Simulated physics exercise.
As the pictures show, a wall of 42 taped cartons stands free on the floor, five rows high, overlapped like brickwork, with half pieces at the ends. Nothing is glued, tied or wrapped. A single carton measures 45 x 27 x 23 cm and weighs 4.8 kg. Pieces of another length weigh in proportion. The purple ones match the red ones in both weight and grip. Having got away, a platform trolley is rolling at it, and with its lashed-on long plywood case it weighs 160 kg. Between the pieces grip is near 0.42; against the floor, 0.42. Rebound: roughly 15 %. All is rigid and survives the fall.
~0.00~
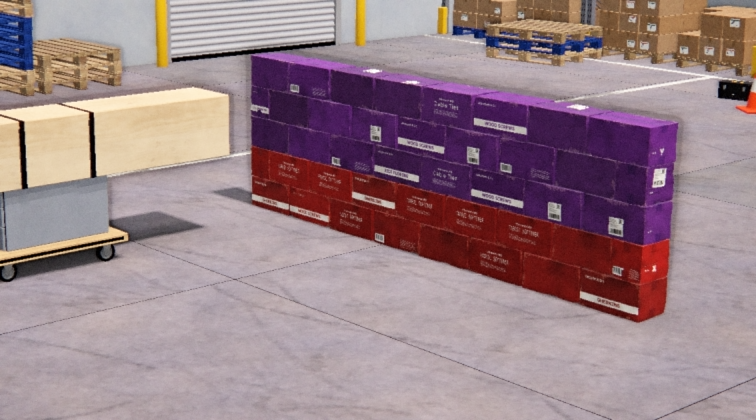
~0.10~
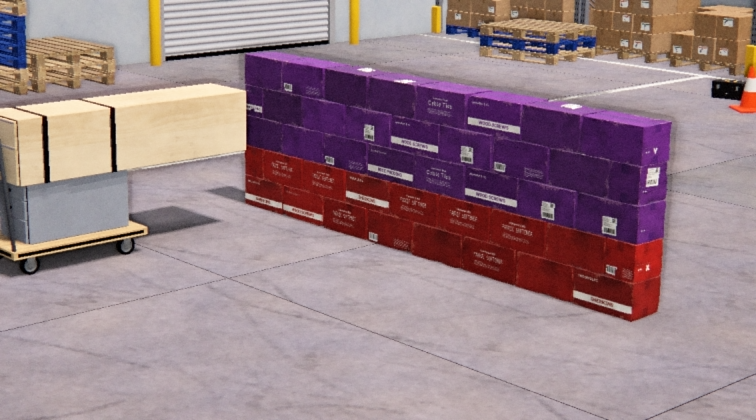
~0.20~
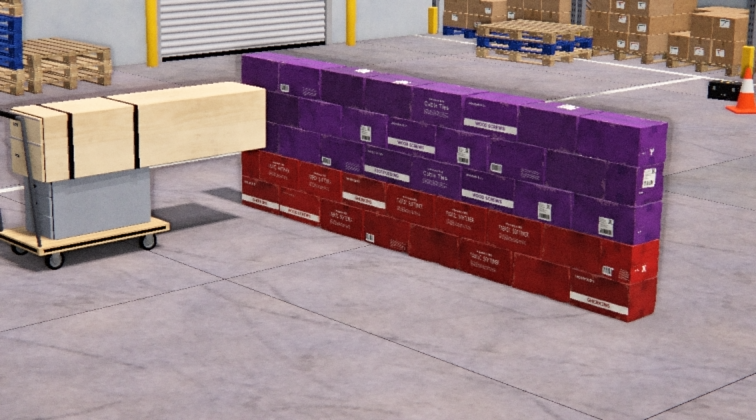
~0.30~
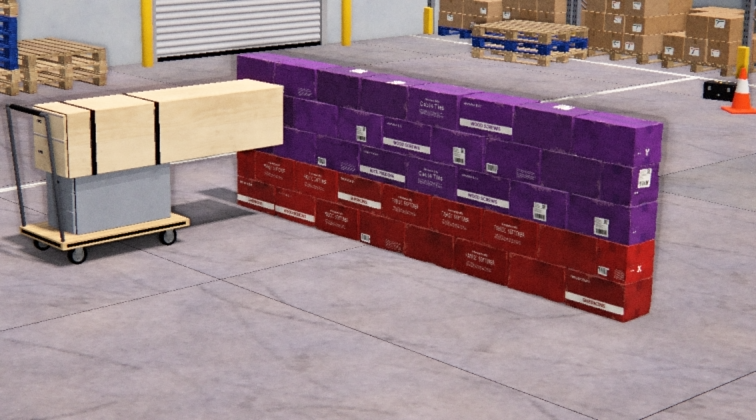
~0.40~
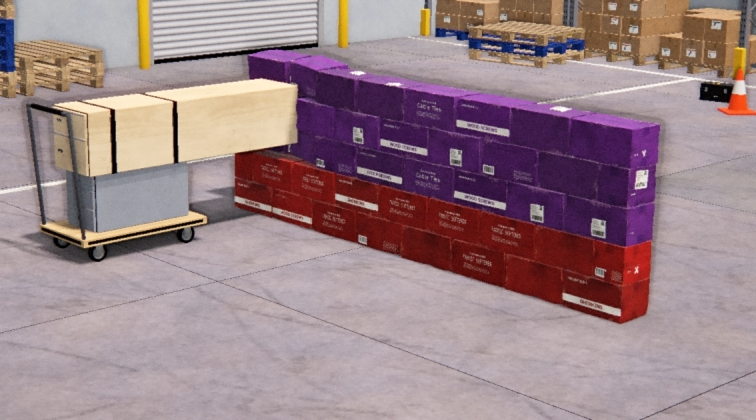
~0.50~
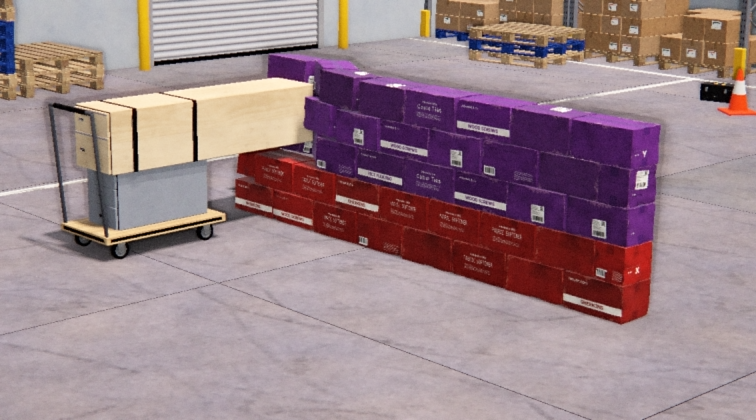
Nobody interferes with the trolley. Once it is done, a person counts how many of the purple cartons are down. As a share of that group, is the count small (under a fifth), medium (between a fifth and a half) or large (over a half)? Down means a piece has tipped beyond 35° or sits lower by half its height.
It is medium.
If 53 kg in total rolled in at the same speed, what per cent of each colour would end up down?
The split would be red 20, then purple 30 per cent.
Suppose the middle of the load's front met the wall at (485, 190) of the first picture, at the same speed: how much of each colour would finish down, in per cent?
Per cent down - red: 20, purple: 50.
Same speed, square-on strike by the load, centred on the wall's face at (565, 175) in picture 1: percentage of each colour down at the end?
For red it's 10 per cent, for purple 30 per cent.
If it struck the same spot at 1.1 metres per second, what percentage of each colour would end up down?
The red would finish 20 in a hundred down, the purple 30 in a hundred.
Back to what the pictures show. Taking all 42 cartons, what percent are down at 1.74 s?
20 percent by then.
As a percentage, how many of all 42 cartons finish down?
About 20 per cent.
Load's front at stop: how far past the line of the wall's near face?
Offset past line: Approx. 205 cm.
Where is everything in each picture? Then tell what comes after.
In the first frame (pixels give the middle of a visible side), load (222, 114) 65 cm short of the wall; top purple carton (269, 74); top red carton (288, 171); none has stirred.
In the second frame, load (240, 110) 44 cm short of the wall; top purple carton (263, 73).
In the third frame, load (259, 107) 23 cm short of the wall; top purple carton (259, 74).
In the fourth frame, load (277, 105) 31 mm short of the wall; top purple carton (255, 74).
In the fifth frame, load (292, 104) 14 cm into the wall's line; top purple carton (267, 74) 6° from how it stood; movement in 7 of them.
In the sixth frame, load 31 cm into the wall's line; top purple carton (286, 72) 4° from how it stood; top red carton (273, 173); movement in 9 of them.
After 0.72 s, load 65 cm past the wall's line, still rolling; 5 of the 25 purple cartons down (5 of 42 in all colours); top purple carton 29° from how it stood, 32 cm lower.
After 1.08 s, load 1.15 m past the wall's line, still rolling; 8 of the 25 purple cartons down (8 of 42 in all colours); top purple carton 48° from how it stood, 85 cm lower; top red carton 21 cm from its place.
After 1.74 s, load 1.75 m past the wall's line, still rolling; 8 of the 25 purple cartons down (8 of 42 in all colours); top purple carton 60° from how it stood, 88 cm lower; top red carton 83 cm from its place.
In the end (2.9 s), load 2.06 m past the wall's line, stopped; 8 of the 25 purple cartons down (8 of 42 in all colours); top purple carton 94 cm lower; top red carton 5° from how it stood. That is 32 per cent. From the last view, middles, top purple carton near (555, 148), top red carton near (381, 147).
